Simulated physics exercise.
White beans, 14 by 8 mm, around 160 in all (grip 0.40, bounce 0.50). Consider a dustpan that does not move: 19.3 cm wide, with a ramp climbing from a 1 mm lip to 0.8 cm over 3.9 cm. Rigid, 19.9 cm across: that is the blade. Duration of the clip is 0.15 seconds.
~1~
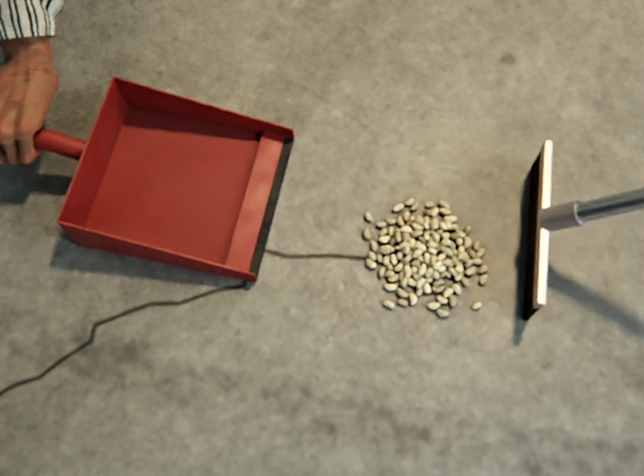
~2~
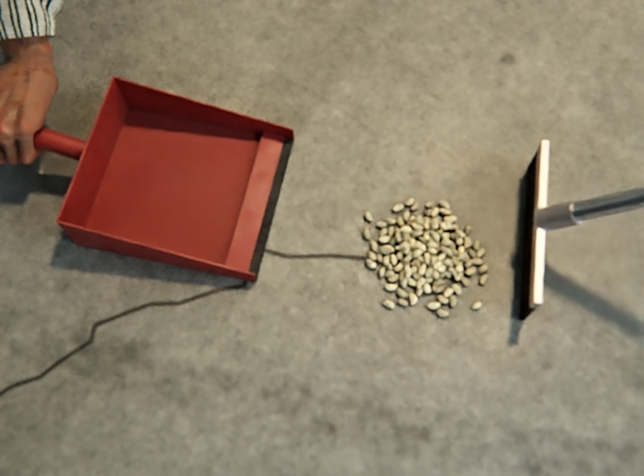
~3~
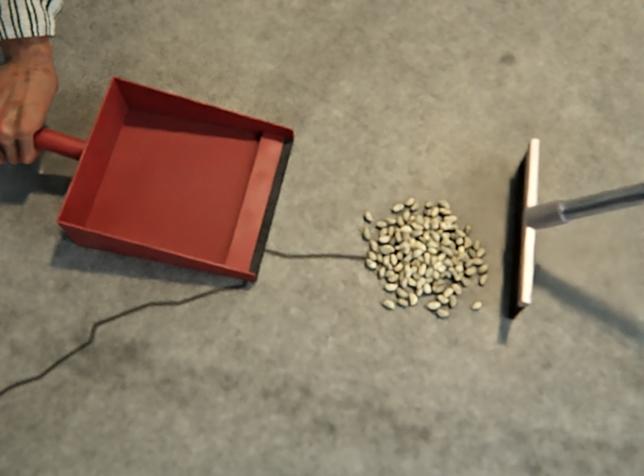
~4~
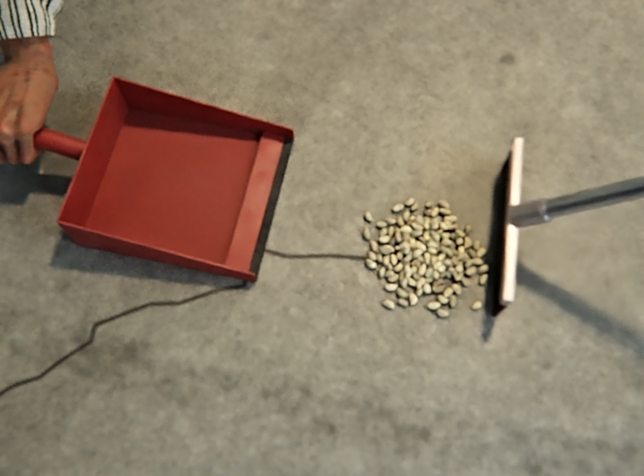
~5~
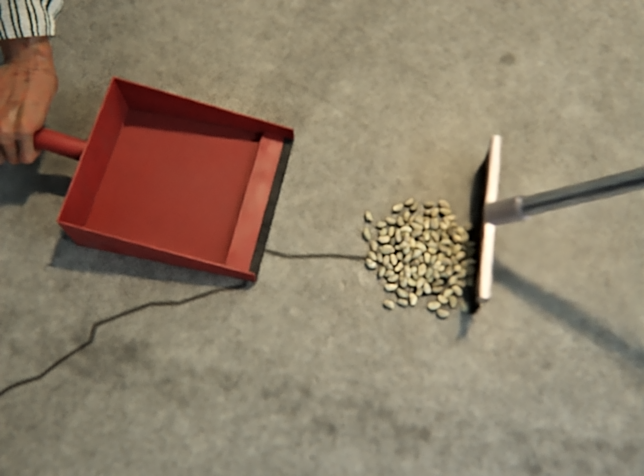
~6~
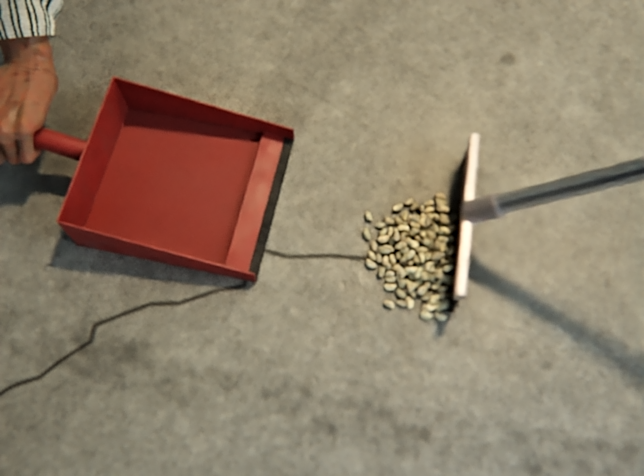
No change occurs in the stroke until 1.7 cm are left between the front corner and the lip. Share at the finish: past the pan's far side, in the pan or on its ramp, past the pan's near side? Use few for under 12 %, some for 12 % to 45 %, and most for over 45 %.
Far side: Few, pan: Most, near side: Some.
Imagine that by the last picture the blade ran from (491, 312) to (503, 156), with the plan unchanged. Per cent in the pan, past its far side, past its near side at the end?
Pan 35, far 5, near 35.
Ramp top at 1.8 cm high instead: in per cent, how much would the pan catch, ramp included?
That would give something like 40 per cent.
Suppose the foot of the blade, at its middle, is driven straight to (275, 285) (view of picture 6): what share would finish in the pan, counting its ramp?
Some 35 percent.
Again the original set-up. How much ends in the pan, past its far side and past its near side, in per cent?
The far side gets 0, the pan 50 and the near side 20.
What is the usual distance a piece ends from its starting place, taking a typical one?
It comes to some 22 cm.
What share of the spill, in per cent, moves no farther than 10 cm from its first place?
I'd guess some 0 per cent.
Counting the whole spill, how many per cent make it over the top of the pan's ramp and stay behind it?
Estimate: Close to 20 per cent of the total.
Then, 0.14 s after the last picture, middle of the blade 11 cm from the lip; 0 % over the lip, far side 0 %, near side 15 %.
Then, 0.22 s after the last picture, middle of the blade 5 cm from the lip; 5 % over the lip, far side 0 %, near side 20 %.
Then, 0.45 s after the last picture, middle of the blade 2 cm from the lip; 50 % over the lip, far side 0 %, near side 20 %.
In the end, far side 0 %, pan 50 %, near side 20 %, in front of the lip or behind the blade 25 %.
